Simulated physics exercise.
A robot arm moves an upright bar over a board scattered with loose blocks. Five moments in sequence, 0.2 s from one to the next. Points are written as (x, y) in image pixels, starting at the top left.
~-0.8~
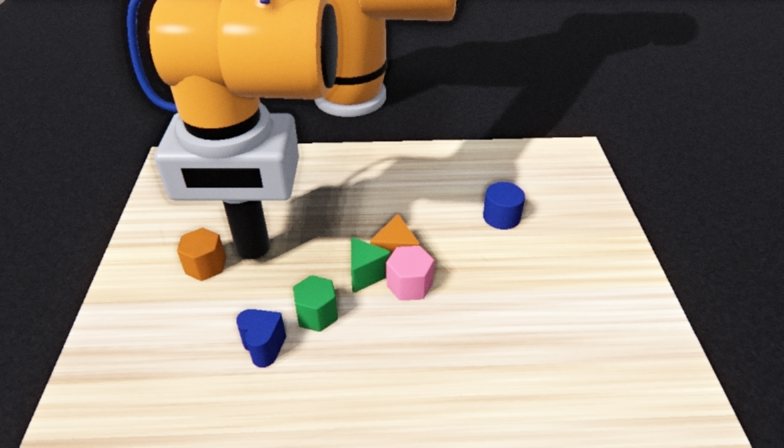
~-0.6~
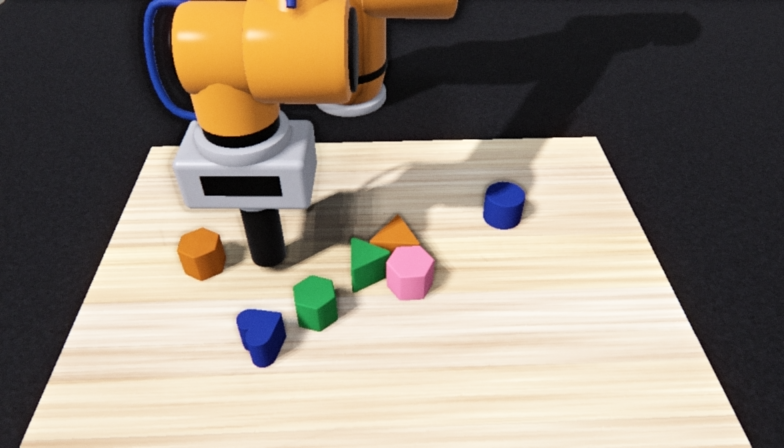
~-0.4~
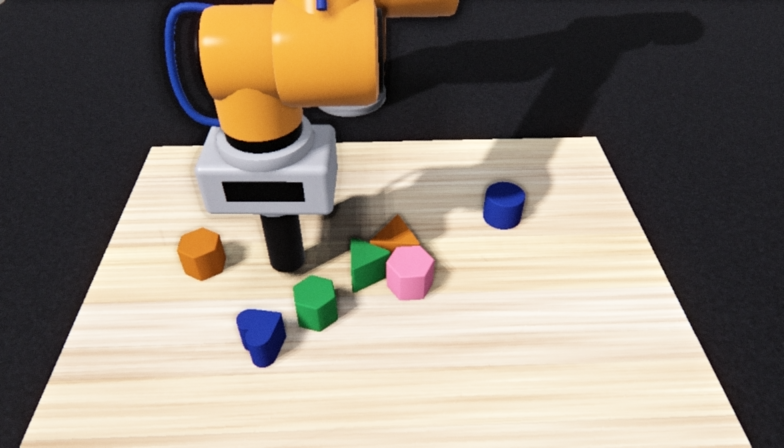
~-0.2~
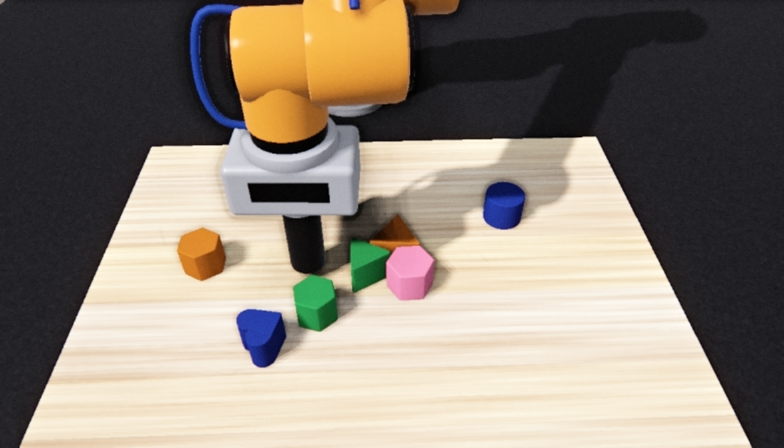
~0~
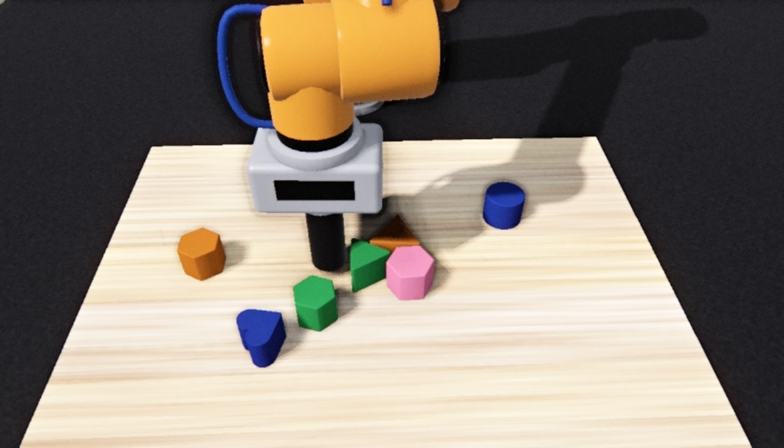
Orange robot arm sliding an upright black bar rightward over a wooden board, passing behind a green hexagon, the scattered blocks staying still.
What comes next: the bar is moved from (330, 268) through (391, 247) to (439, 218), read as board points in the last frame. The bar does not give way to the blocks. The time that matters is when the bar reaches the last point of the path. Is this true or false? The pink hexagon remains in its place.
Verdict: False.
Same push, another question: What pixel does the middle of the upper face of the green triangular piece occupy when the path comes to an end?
At (387, 252).
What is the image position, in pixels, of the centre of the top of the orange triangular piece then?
(449, 220)
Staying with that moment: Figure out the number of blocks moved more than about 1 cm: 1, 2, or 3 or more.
Number moved: 3+.
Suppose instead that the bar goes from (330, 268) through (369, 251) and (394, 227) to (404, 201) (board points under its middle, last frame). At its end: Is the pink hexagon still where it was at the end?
Answer: No.
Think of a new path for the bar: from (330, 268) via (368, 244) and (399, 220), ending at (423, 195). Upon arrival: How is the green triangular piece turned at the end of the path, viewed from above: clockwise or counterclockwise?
It makes a clockwise turn.
What follows on the original path. One third of the way, bar (373, 245); green triangular piece (386, 252), turned 55° clockwise; orange triangular piece (413, 226), turned 35° clockwise; pink hexagon (424, 267), turned 15° anticlockwise.
Two thirds of the way, bar (409, 228); green triangular piece (387, 252), turned 60° clockwise; orange triangular piece (440, 221), turned 110° clockwise; pink hexagon (424, 267), turned 15° anticlockwise.
At the end, bar (439, 209); green hexagon not moved; green triangular piece (387, 252), turned 60° clockwise; orange triangular piece (449, 220), turned 130° clockwise; pink hexagon (424, 267), turned 15° anticlockwise.
